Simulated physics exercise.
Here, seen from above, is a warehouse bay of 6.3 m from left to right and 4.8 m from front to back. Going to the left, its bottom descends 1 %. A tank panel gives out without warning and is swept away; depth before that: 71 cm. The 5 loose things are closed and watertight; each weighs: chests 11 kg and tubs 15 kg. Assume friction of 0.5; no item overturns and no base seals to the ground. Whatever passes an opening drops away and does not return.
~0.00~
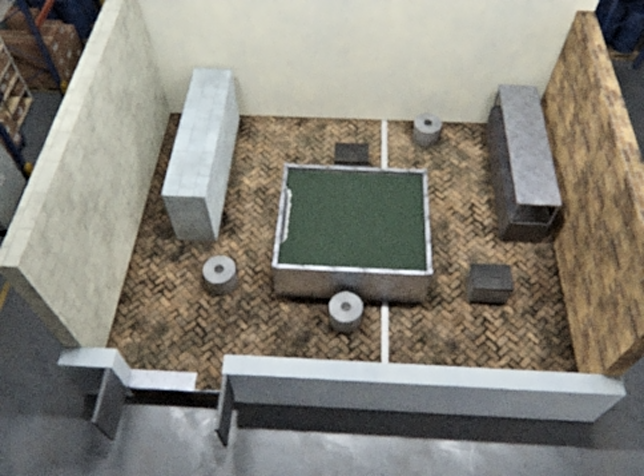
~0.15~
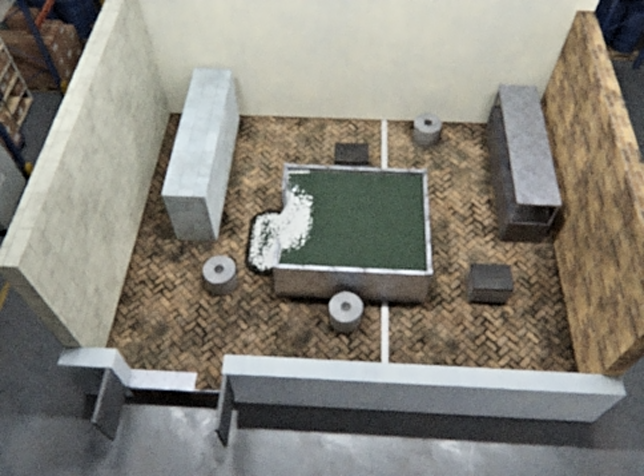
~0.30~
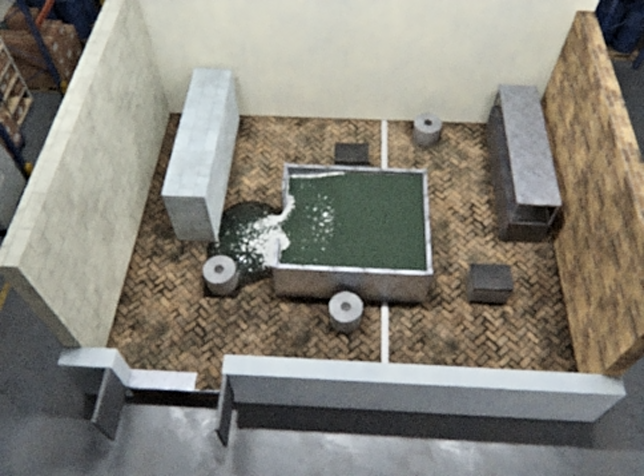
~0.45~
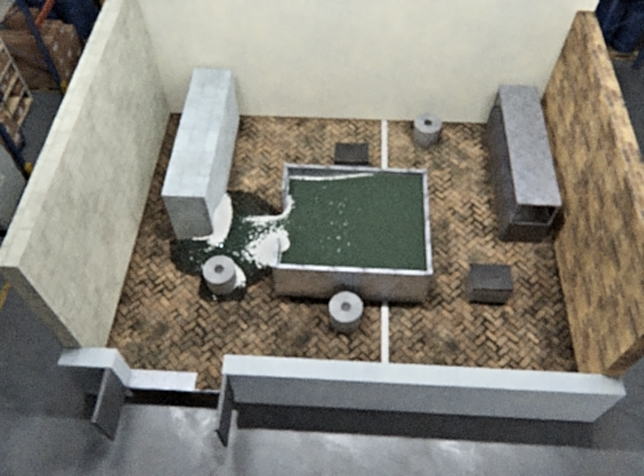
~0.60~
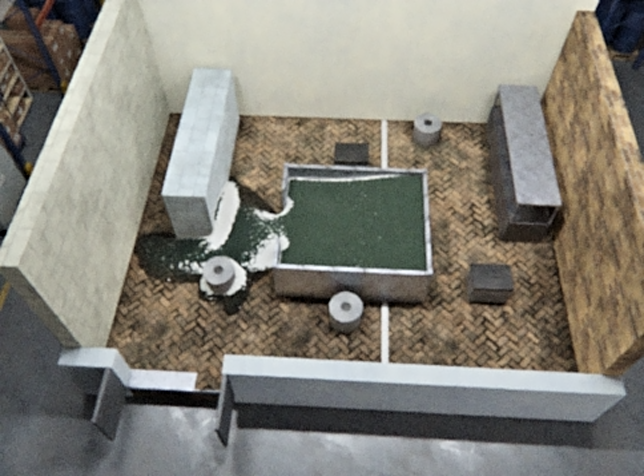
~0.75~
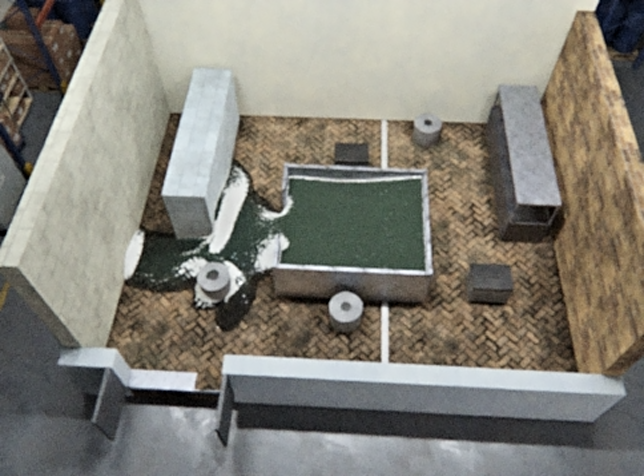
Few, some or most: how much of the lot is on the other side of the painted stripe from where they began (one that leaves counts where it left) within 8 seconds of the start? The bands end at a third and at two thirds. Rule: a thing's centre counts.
Looks like under one third of them.
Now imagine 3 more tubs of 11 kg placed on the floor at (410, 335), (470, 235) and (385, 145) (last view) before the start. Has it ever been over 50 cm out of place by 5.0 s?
In order: Smaller, smaller and greater.
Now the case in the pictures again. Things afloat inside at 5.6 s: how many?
At that instant the tally stands at 0.
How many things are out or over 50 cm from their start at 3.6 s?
Count then: 1.
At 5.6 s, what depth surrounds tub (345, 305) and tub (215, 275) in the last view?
Around 1 cm and 3 cm.
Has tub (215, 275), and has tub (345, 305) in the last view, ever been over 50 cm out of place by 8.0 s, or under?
In order: Beyond the mark, within the mark.
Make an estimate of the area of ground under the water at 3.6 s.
I'd put it close to 20 m2.
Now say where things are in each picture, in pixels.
A tub at (219, 269), on the bottom; a chest at (493, 276), on the bottom; 3.4 m2 under water; 0 of 5 have shifted, in the first picture.
A tub at (219, 269), on the bottom; a chest at (493, 276), on the bottom; water covers 3.9 m2; 0 of 5 have shifted, in the second picture.
A tub at (219, 269) rests on the ground; a chest at (493, 276) rests on the ground; water covers 4.7 m2; 0 of 5 have shifted, in the third picture.
A tub at (219, 269) rests on the ground; a chest at (493, 276) rests on the ground; water covers 5.2 m2; 0 of 5 have shifted, in the fourth picture.
A tub at (219, 270), on the bottom; a chest at (493, 276), on the bottom; water covers 5.8 m2; 0 of 5 have shifted, in the fifth picture.
A tub at (214, 276), on the bottom, 13 cm from its start; a chest at (493, 276) rests on the ground; 6.5 m2 under water; 1 of 5 have shifted, in the sixth picture.
After 1.6 s 0 of 5 are over the mark; 0 afloat.
After 3.6 s 0 of 5 are over the mark; 0 afloat.
After 5.6 s 0 of 5 are over the mark; 0 afloat.
After 8.0 s 0 of 5 are over the mark; 0 afloat.
